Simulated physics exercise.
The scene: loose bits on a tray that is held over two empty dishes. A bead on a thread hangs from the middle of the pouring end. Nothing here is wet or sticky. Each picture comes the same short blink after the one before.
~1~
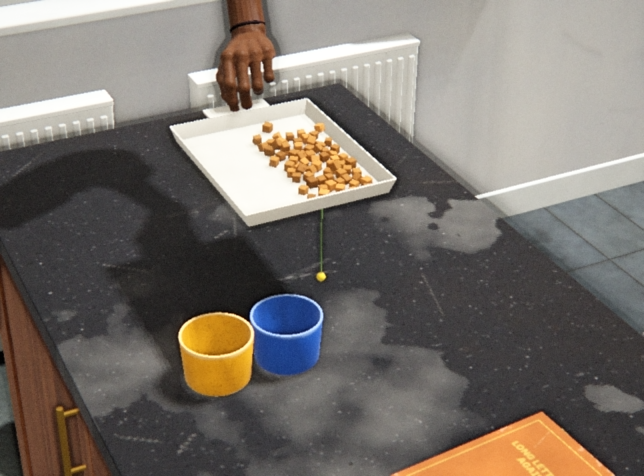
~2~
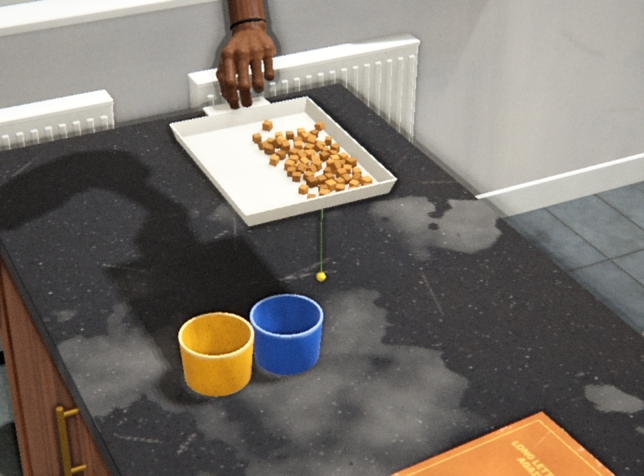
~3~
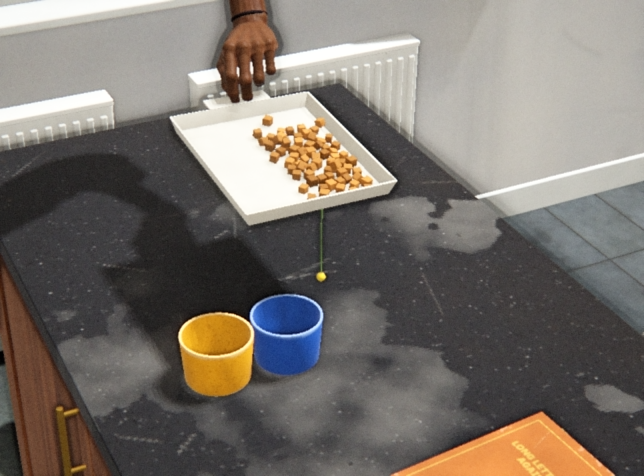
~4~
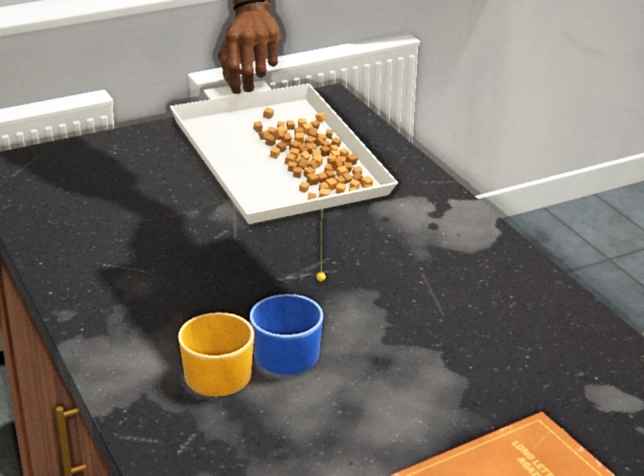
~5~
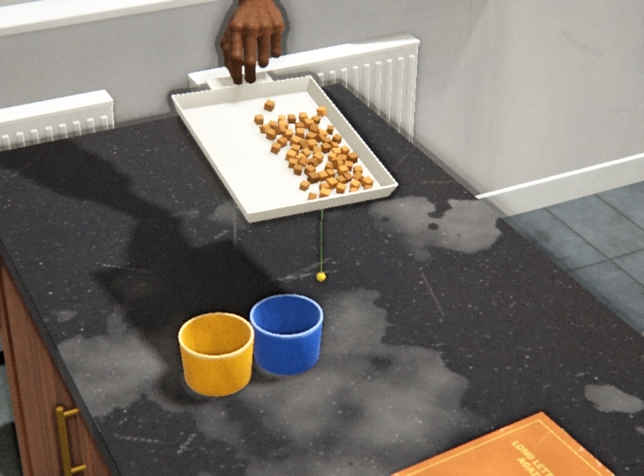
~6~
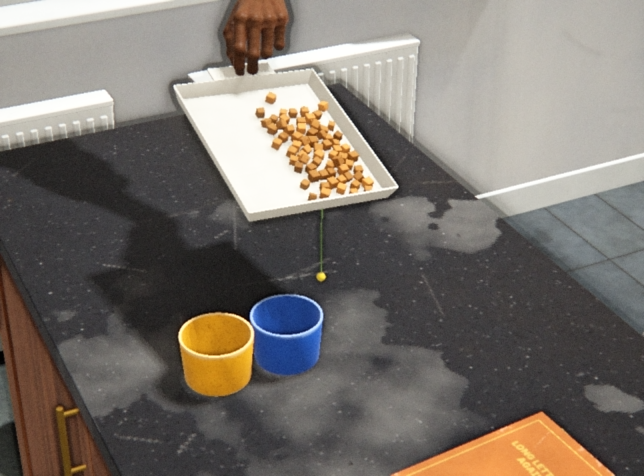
On a dark speckled countertop, a hand held a white tray of small brown cubes beyond a yellow cup and a blue cup, then slowly raised its far end a little while the cubes barely shifted.
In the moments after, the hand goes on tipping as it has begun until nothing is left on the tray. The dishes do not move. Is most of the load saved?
The two hold only the smaller part of the load.
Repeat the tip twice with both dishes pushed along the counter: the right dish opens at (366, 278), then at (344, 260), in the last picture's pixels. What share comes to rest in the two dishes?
About 40 and 0 per cent.
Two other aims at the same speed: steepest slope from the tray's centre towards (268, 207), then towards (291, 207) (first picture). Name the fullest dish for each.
In turn: Right; the right one.
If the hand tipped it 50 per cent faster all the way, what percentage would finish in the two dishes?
Near 0 %.
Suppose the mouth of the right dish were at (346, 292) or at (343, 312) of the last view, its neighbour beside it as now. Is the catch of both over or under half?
In turn: Under half; under half.
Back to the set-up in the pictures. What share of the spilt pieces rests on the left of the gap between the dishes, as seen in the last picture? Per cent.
Roughly 0 in a hundred.
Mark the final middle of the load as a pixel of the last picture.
Roughly at (406, 347).
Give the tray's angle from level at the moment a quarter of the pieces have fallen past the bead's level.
At some 100 degrees.
Shortly afterwards, tray tipped steeply; all but a few on the tray; only a few outside both.
Next, tray tipped right over; all but a few on the tray; only a few outside both; only a few in the air.
Some moments later, tray tipped past a quarter turn; the whole lot outside both.
In the end, tray tipped past a quarter turn; none at all in the left dish; none at all in the right dish; the whole lot outside both.
